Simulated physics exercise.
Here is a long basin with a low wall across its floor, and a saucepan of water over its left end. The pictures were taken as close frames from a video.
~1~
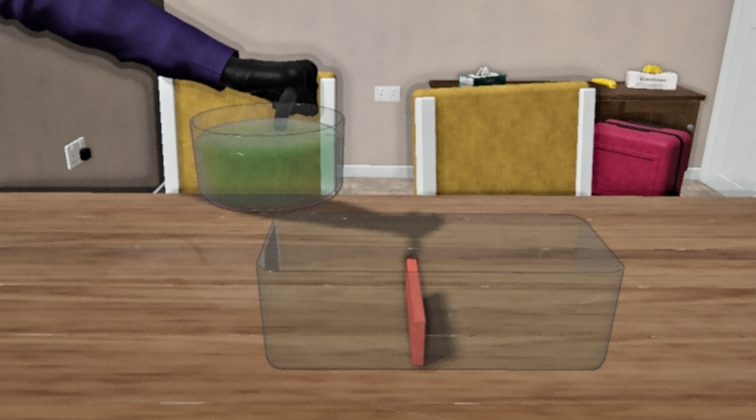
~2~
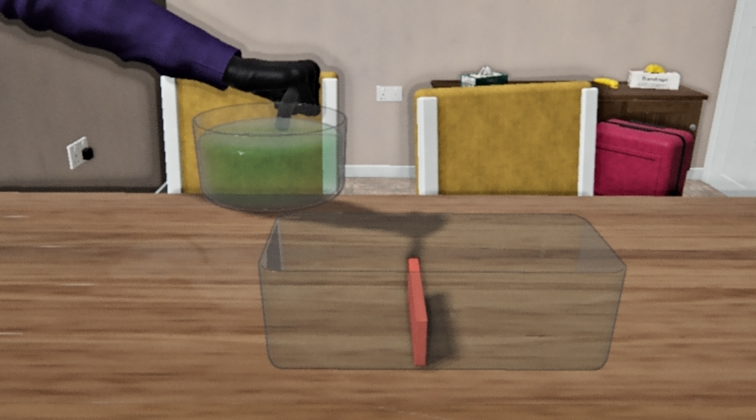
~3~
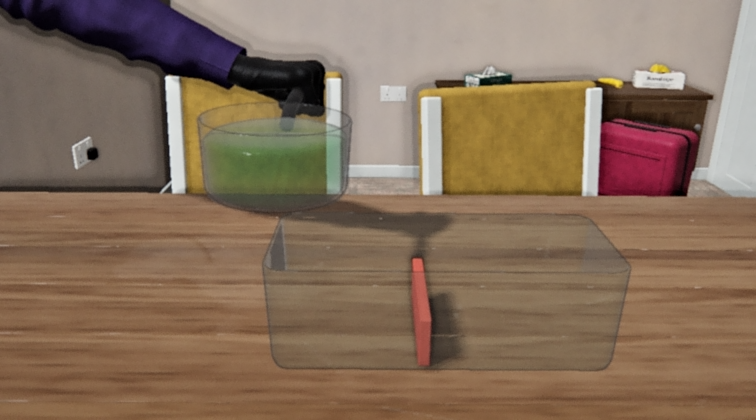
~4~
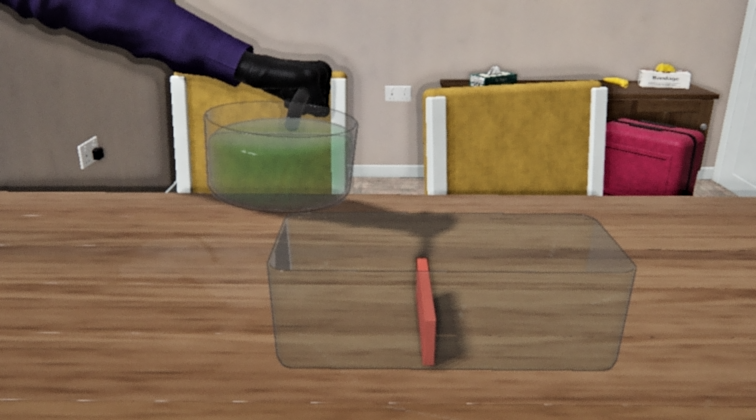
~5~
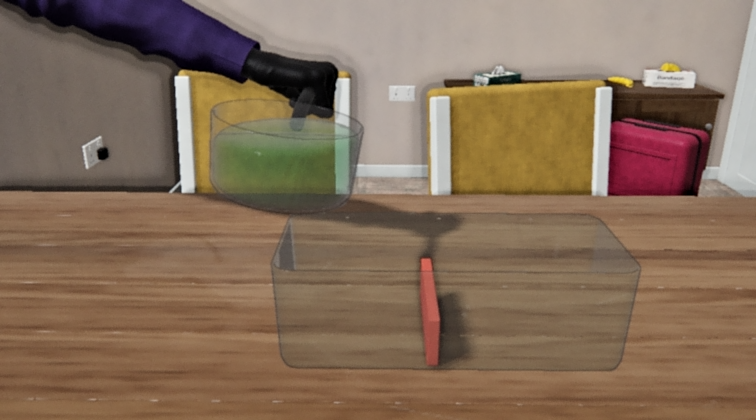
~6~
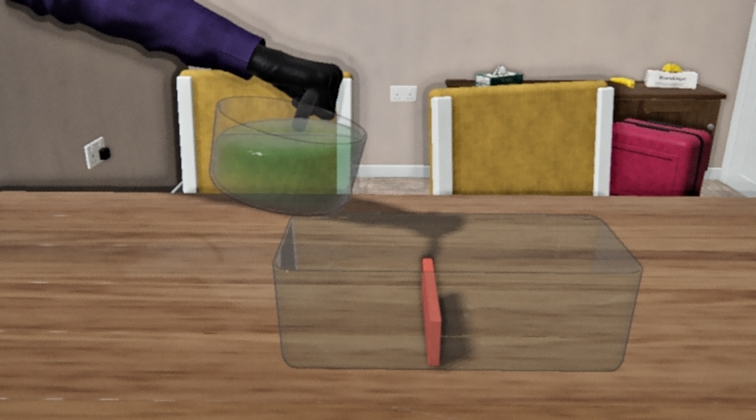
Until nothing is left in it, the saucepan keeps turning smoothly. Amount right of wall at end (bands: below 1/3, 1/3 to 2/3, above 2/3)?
Below 1/3.
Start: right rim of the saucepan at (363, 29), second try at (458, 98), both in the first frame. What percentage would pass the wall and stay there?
70 % and 100 %.
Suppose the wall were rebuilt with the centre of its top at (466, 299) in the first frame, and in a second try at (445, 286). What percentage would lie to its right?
Roughly 10 per cent, and 0 per cent.
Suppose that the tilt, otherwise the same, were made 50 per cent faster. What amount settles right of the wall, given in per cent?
I'd say close to 15 %.
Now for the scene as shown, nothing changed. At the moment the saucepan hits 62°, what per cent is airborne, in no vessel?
Around 25 in a hundred.
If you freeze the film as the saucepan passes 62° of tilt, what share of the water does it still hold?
Around 55 percent remains.
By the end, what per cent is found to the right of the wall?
That works out near 20 in every hundred.
A moment on, the saucepan is tipped part way and 55 per cent is still to pour, 15 is left of the wall and 7 right of it.
Next, the saucepan is tipped on its side and 11 per cent is still to pour, 63 is left of the wall and 21 right of it.
Then the saucepan is tipped right over and 0 per cent is still to pour, 77 is left of the wall and 22 right of it.
Later the saucepan is tipped right over and 0 per cent is still to pour, 78 is left of the wall and 22 right of it.
In the end 78 per cent lies left of the wall, 22 right of it and 0 outside.
